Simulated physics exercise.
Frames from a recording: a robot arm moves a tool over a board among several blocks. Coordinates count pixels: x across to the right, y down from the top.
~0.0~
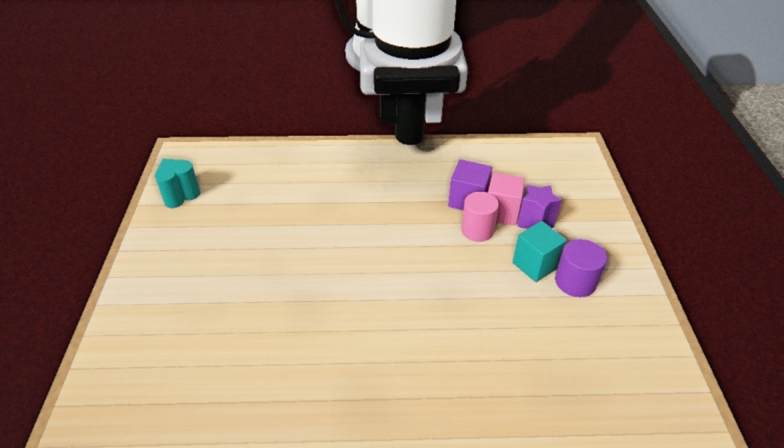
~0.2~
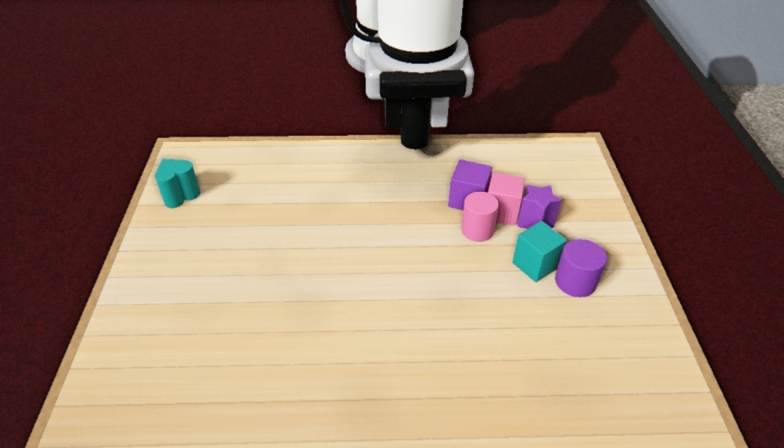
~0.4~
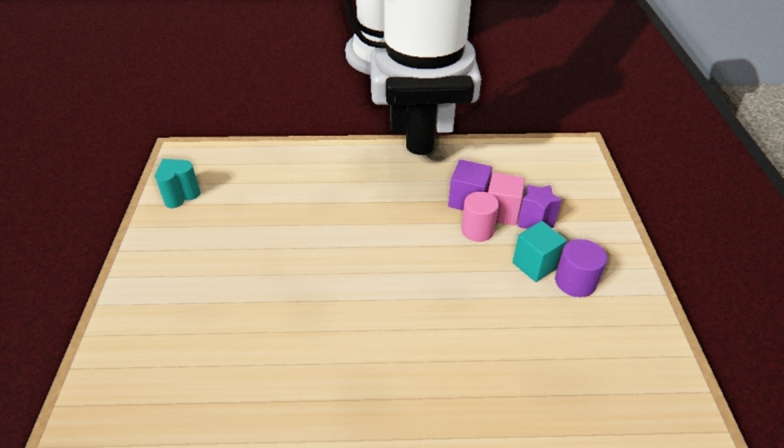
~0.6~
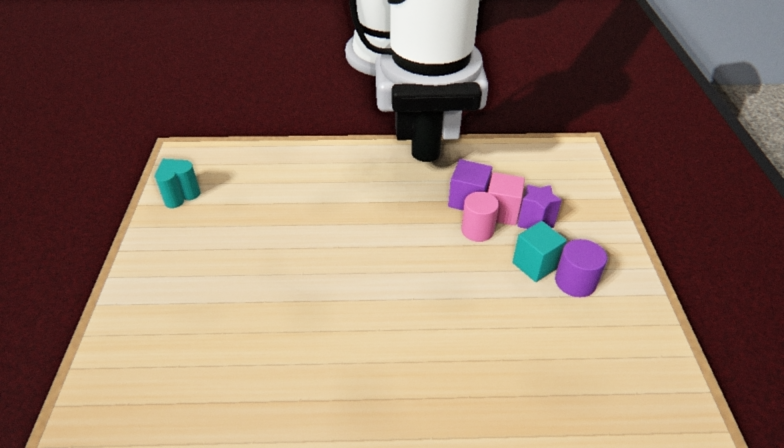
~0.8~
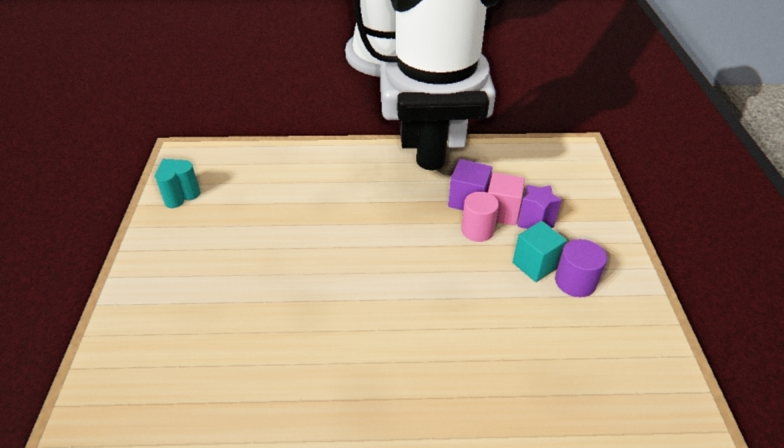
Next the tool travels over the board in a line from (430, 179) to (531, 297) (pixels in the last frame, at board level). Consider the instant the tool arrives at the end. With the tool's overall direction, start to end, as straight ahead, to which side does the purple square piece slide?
It moves left.
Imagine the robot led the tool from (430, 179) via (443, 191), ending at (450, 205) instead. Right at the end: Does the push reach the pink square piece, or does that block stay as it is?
It moves.
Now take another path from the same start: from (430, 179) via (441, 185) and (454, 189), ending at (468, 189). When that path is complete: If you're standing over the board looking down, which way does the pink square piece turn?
The turn is clockwise.
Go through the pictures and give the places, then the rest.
Tip of the tool at (410, 137), middles of tops, purple square piece at (472, 172), pink circular block at (482, 202), pink square piece at (507, 184), purple star-shaped block at (542, 195), turquoise square piece at (543, 237), purple circular block at (585, 254), in the first picture.
Tool at (415, 141), nothing pushed, in the second picture.
Tool at (420, 147), nothing pushed, in the third picture.
Tool at (426, 154), nothing pushed, in the fourth picture.
Tool at (431, 162), purple square piece at (472, 172), pink circular block at (482, 202), pink square piece at (507, 184), purple star-shaped block at (542, 195), turquoise square piece at (543, 237), purple circular block at (585, 254), in the fifth picture.
On the path given first. One third of the way, tool at (462, 197); purple square piece at (498, 187), turned 15° anticlockwise; pink circular block at (487, 210); pink square piece at (533, 193); purple star-shaped block at (568, 200), turned 15° anticlockwise.
Two thirds of the way, tool at (497, 236); purple square piece at (517, 202), turned 50° anticlockwise; pink circular block at (514, 250); pink square piece at (551, 196), turned 40° anticlockwise; purple star-shaped block at (587, 200), turned 25° anticlockwise; turquoise square piece at (549, 247), turned 65° anticlockwise; purple circular block at (593, 254).
At the end, tool at (536, 279); purple square piece at (517, 202), turned 50° anticlockwise; pink circular block at (538, 298); pink square piece at (551, 196), turned 40° anticlockwise; purple star-shaped block at (587, 200), turned 25° anticlockwise; turquoise square piece at (573, 262), turned 75° anticlockwise; purple circular block at (611, 256).
